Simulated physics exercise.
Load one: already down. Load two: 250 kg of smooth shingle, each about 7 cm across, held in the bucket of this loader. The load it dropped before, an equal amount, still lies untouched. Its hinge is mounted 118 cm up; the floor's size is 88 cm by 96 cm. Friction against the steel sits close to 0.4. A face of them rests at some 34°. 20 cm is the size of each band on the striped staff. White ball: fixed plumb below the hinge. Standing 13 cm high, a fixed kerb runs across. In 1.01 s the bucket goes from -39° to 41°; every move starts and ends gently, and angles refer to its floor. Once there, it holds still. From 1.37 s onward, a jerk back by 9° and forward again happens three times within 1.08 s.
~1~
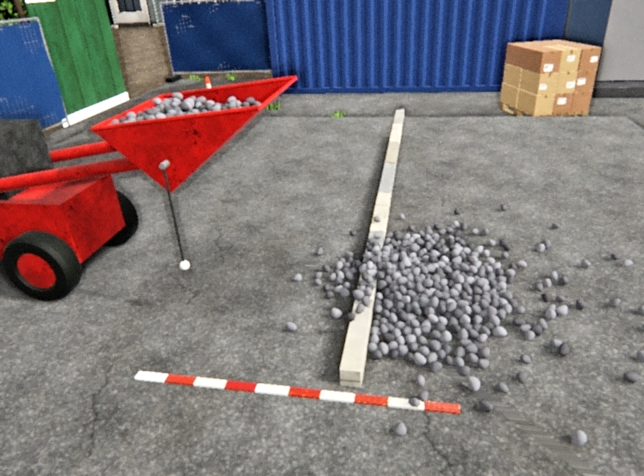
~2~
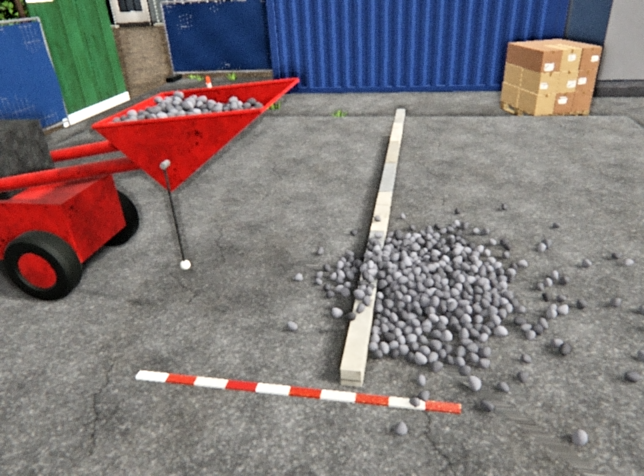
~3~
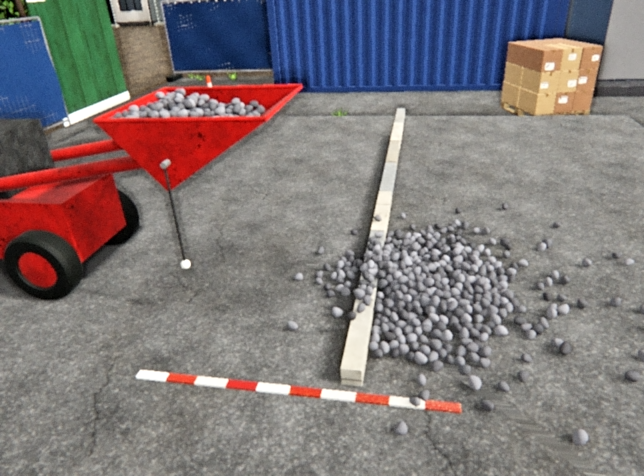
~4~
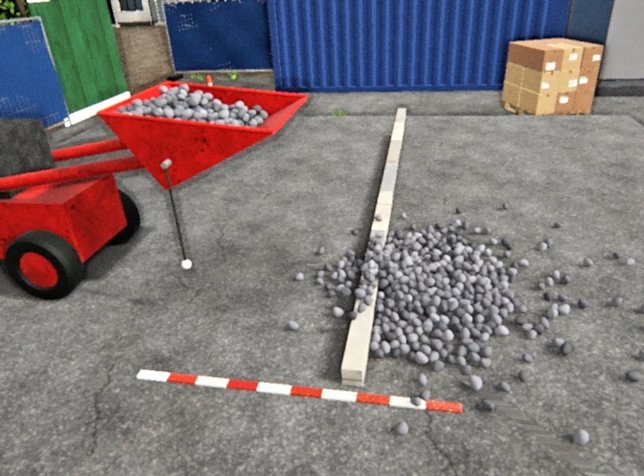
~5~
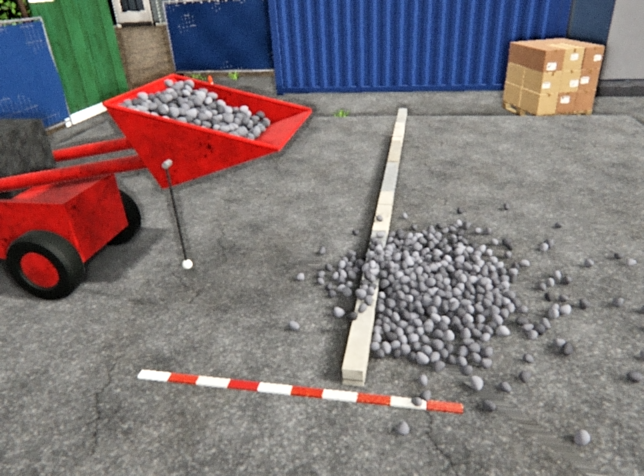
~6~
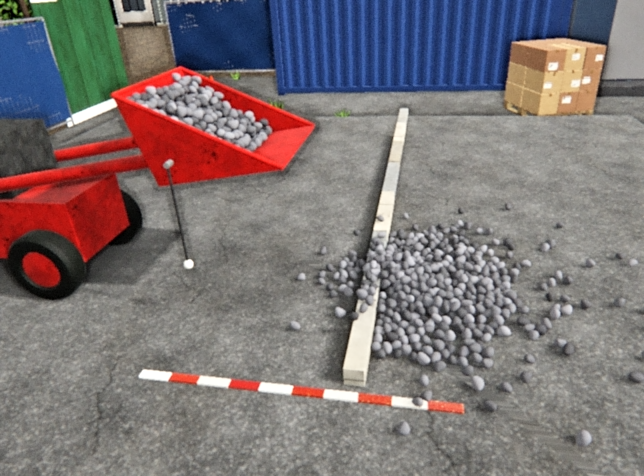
The footage shows a red loader's bucket of grey stones gradually tilting forward at the left, its front lip lowering and its rear rising, while a pile of similar stones lies motionless across a pale kerb to the right.
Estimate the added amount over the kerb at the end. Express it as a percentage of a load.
Roughly 7 per cent of a load.
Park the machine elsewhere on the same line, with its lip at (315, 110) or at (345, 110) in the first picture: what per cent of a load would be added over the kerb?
Near 50 in a hundred, then near 75 in a hundred.
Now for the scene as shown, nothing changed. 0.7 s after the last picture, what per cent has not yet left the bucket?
About 60 per cent is held.
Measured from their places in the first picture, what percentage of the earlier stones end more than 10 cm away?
5 %.
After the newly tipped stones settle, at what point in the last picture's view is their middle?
Their middle rests near (335, 275).
Then, 0.3 s after the last picture the floor is at 29°; in per cent of one load, 100 in the bucket, 11 on this side of the kerb, 89 over the kerb; the foremost stones are past the picture's edge.
Then, 0.7 s after the last picture the floor is at 41°; in per cent of one load, 59 in the bucket, 51 on this side of the kerb, 89 over the kerb; the foremost stones are past the picture's edge.
Then, 2.5 s after the last picture the floor is at 41°; in per cent of one load, 0 in the bucket, 103 on this side of the kerb, 97 over the kerb; the foremost stones are past the picture's edge.
Then, 4.9 s after the last picture the floor is at 41°; in per cent of one load, 0 in the bucket, 103 on this side of the kerb, 97 over the kerb; the foremost stones are past the picture's edge. Net gain over the kerb, 7.
